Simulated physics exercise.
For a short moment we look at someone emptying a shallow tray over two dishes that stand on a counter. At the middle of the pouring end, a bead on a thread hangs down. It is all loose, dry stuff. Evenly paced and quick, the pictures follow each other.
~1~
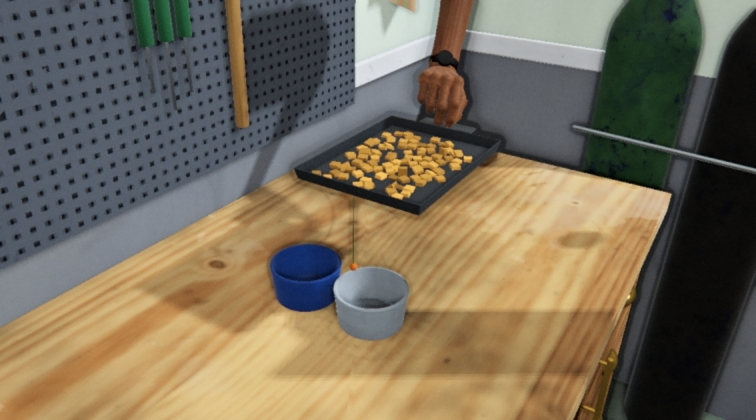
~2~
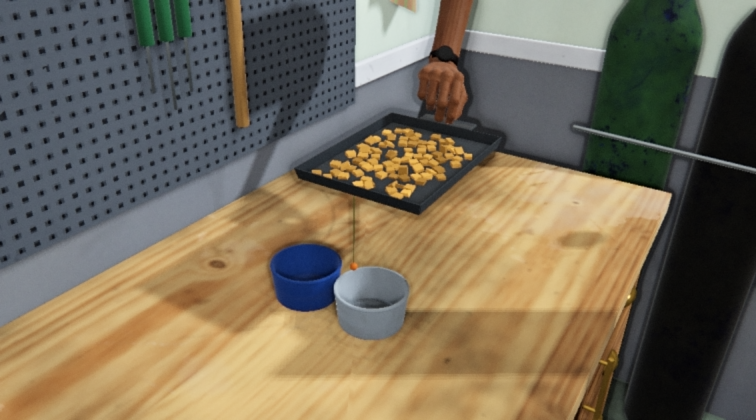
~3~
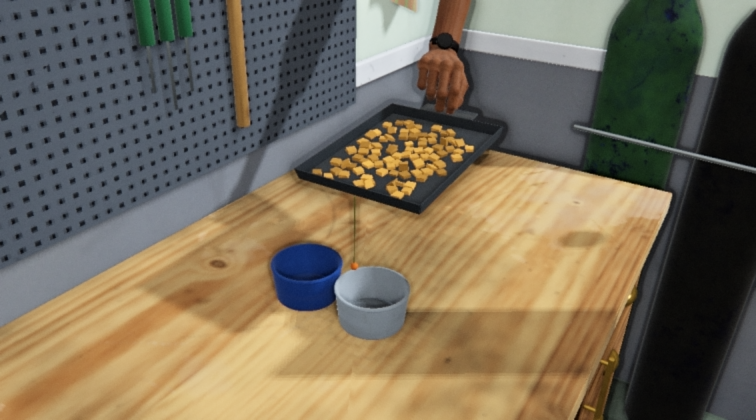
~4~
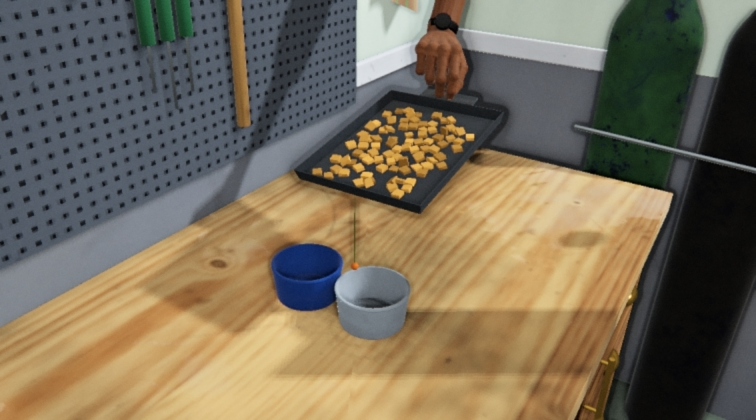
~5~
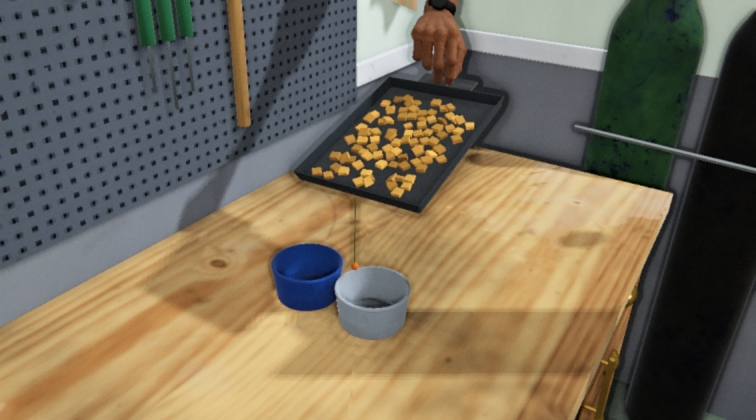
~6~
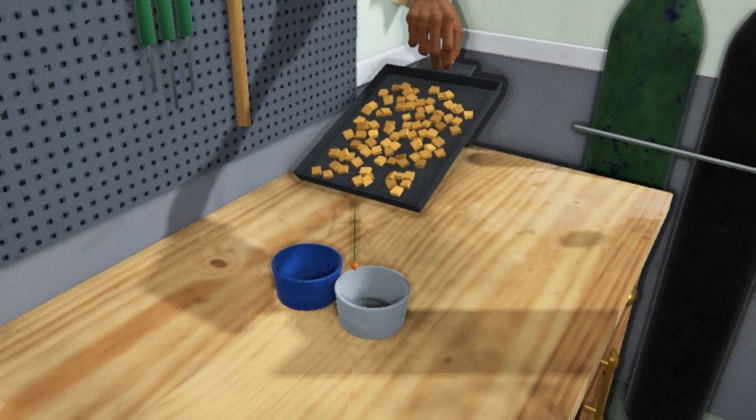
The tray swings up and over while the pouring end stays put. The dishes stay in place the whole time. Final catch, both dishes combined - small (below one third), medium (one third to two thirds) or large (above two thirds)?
Medium.
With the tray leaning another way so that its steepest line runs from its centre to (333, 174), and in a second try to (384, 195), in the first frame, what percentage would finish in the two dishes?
Somewhere close to 80 % the first time, 40 % the second.
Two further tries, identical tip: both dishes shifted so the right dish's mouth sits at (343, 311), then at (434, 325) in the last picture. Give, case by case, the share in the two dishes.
You'd get 70 in a hundred first and 40 in a hundred after that.
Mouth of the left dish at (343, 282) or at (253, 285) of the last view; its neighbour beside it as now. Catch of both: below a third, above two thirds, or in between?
Run 1 - the middle third; run 2 - under a third.
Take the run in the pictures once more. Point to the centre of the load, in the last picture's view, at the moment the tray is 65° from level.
Mark it at roughly (352, 163) in the final frame.
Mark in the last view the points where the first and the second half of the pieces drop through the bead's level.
The opening part goes through (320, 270); what follows goes through (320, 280).
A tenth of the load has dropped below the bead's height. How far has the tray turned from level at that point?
Close to 90° of tilt at that moment.
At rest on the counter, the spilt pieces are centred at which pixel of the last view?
Look around (307, 341) in the last picture.
Just after the last frame, tray tipped steeply; every one on the tray.
A moment on, tray tipped past a quarter turn; roughly a third on the tray; about a tenth in the right dish; about a tenth in the left dish; about a tenth outside both; roughly a third in the air.
Further on, tray tipped past a quarter turn; roughly a quarter in the right dish; roughly a quarter in the left dish; roughly half outside both.
When it is over, tray tipped past a quarter turn; roughly a quarter in the right dish; roughly a quarter in the left dish; roughly half outside both.
